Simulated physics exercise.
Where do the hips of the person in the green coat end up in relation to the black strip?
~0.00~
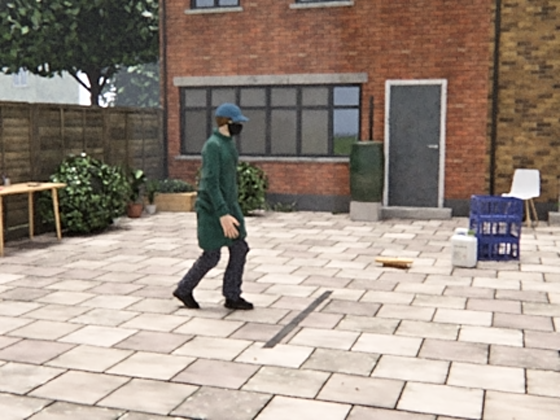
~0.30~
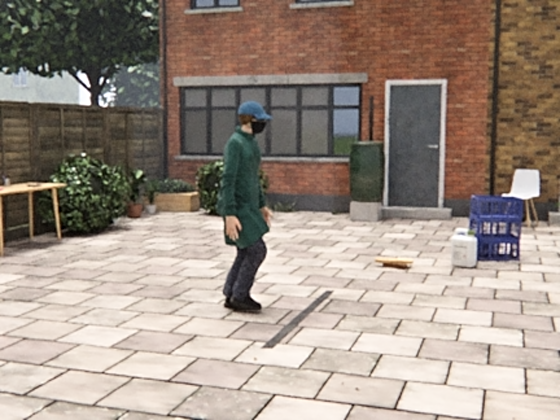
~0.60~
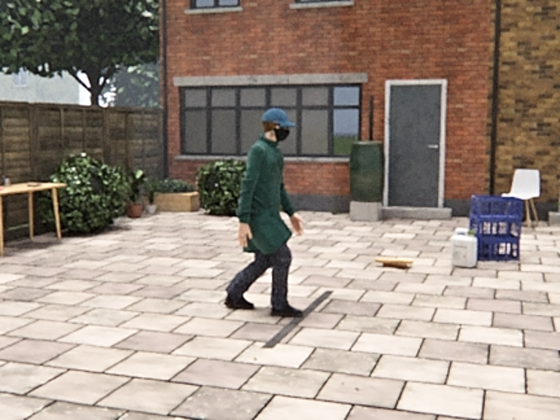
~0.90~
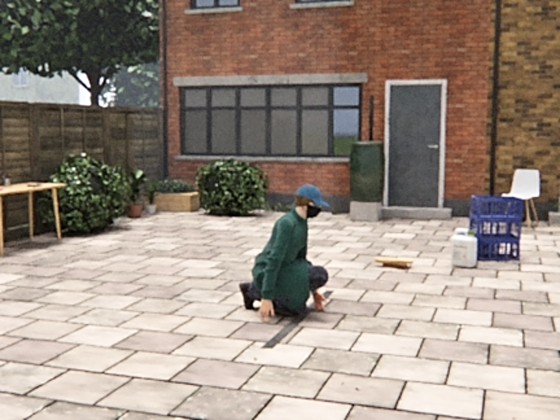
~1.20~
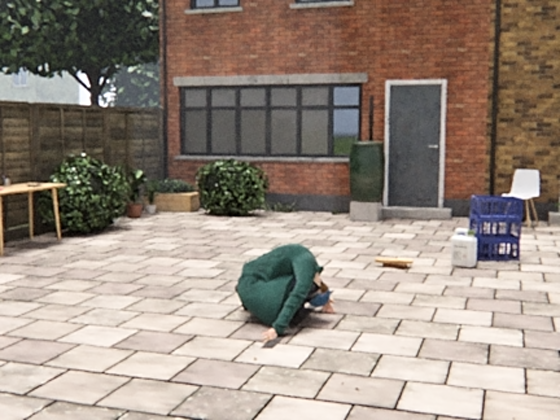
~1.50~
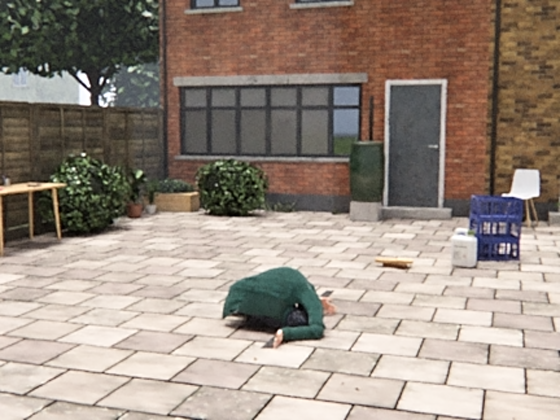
The hips end up short of the black strip, on the left side from which the person walked in.
